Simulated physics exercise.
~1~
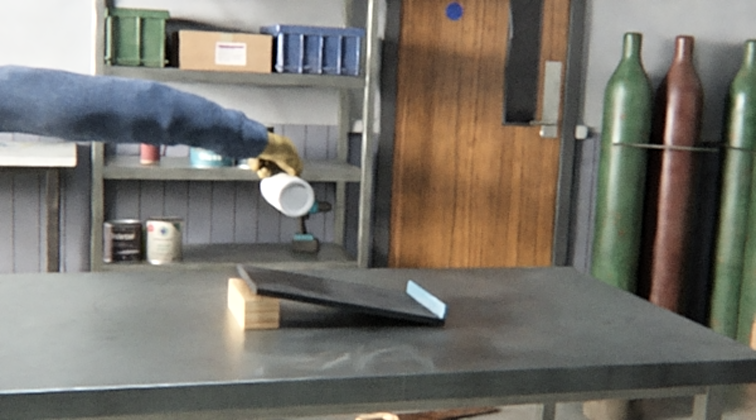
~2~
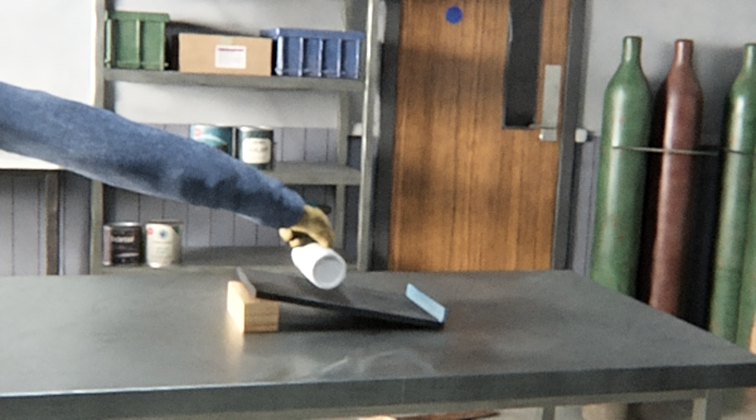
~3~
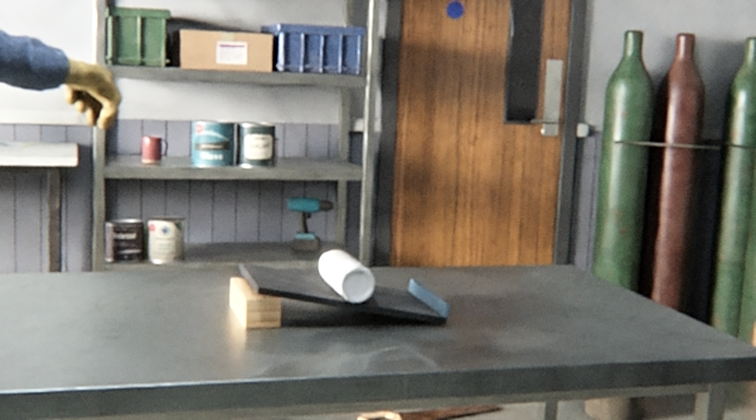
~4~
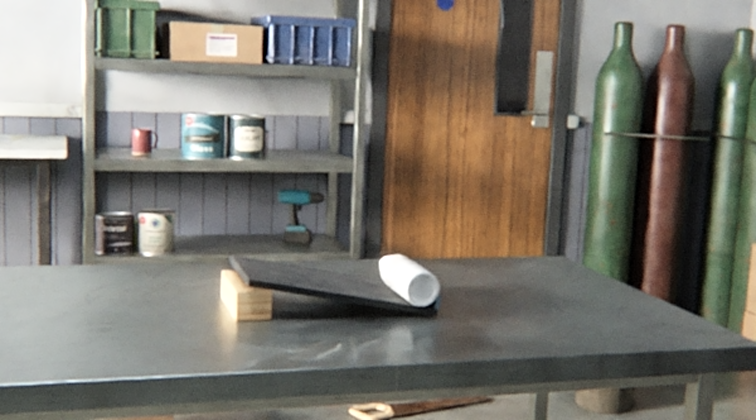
At first, a gloved hand in a blue sleeve holds a white bottle on its side above a dark board, which is propped on a wooden block on a workshop table. The arm reaches right and lowers the bottle onto the sloping board. The hand then lets go and draws back to the left, while the bottle moves a little way down the slope. With the arm out of view, the bottle travels farther right along the board. It ends on its side near the low end, by the small raised lip, while the board remains in place.
